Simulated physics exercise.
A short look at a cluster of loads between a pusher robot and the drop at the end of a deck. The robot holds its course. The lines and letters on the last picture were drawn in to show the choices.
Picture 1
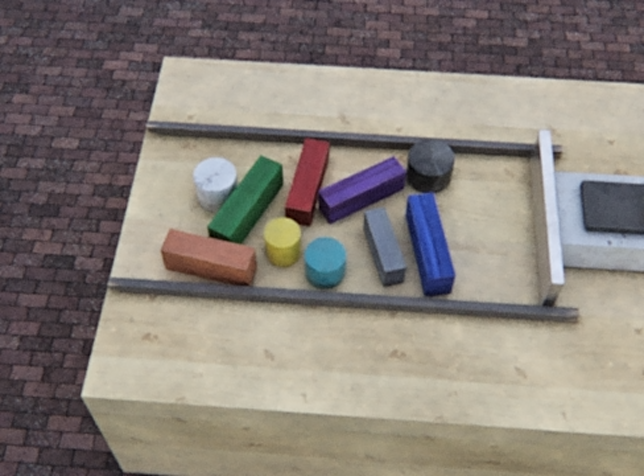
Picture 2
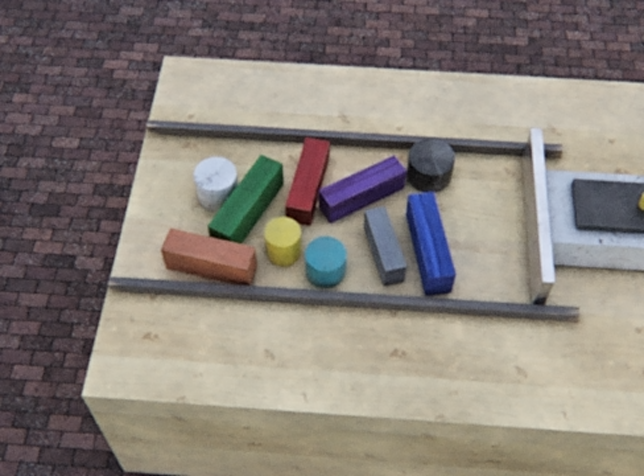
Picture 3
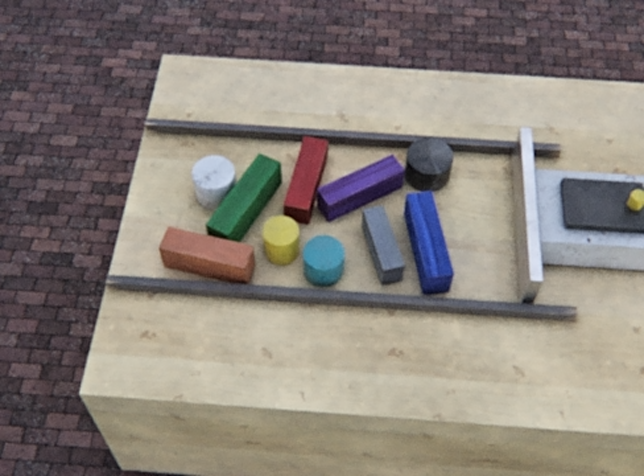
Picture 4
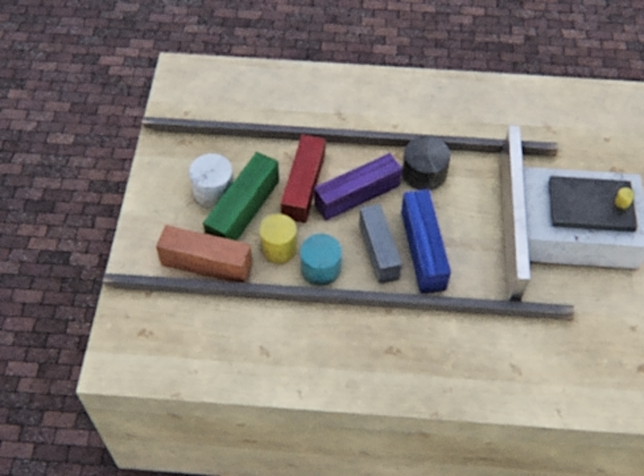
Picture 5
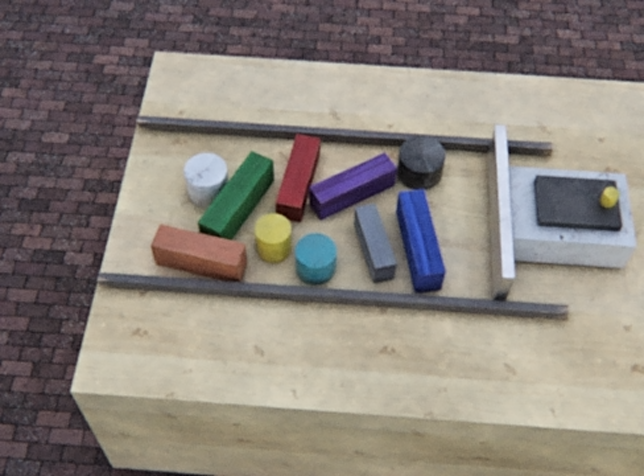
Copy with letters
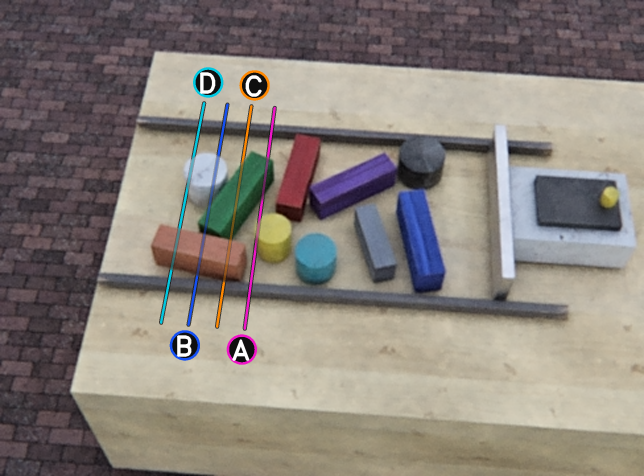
On a pale wooden deck above brick paving, a flat grey robot with an upright plate slid slowly left between two rails toward a cluster of coloured blocks and cylinders, which stayed still and untouched.
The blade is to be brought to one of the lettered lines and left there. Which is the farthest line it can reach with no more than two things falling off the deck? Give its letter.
The farthest such stop is C.
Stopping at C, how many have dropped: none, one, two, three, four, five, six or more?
By then, two.
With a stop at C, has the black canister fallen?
No.
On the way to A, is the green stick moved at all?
By then, yes.
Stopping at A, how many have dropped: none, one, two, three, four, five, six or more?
The count is none.
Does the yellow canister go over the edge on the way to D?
By then, yes.
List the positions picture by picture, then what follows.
The first frame shows grey stick (384, 246); blue stick (429, 244); purple stick (362, 189).
The second frame shows robot (610, 205); orange bar (210, 258).
The third frame shows robot (599, 204); white canister (215, 183).
The fourth frame shows robot (586, 202); turquoise canister (321, 259).
The fifth frame shows robot (571, 201); red stick (298, 177); grey stick (374, 243); blue stick (420, 240).
On the copy, A at (261, 209); B at (210, 205); C at (236, 207); D at (184, 204).
On C. First, robot (473, 195); black canister (376, 156); grey stick (359, 243).
Then, robot (377, 188); white canister (173, 172); orange bar (165, 252).
Finally, robot (304, 183); white canister over the edge; orange bar over the edge; two fallen.
By contrast, A is within the limit but short; B drops three; D drops six.
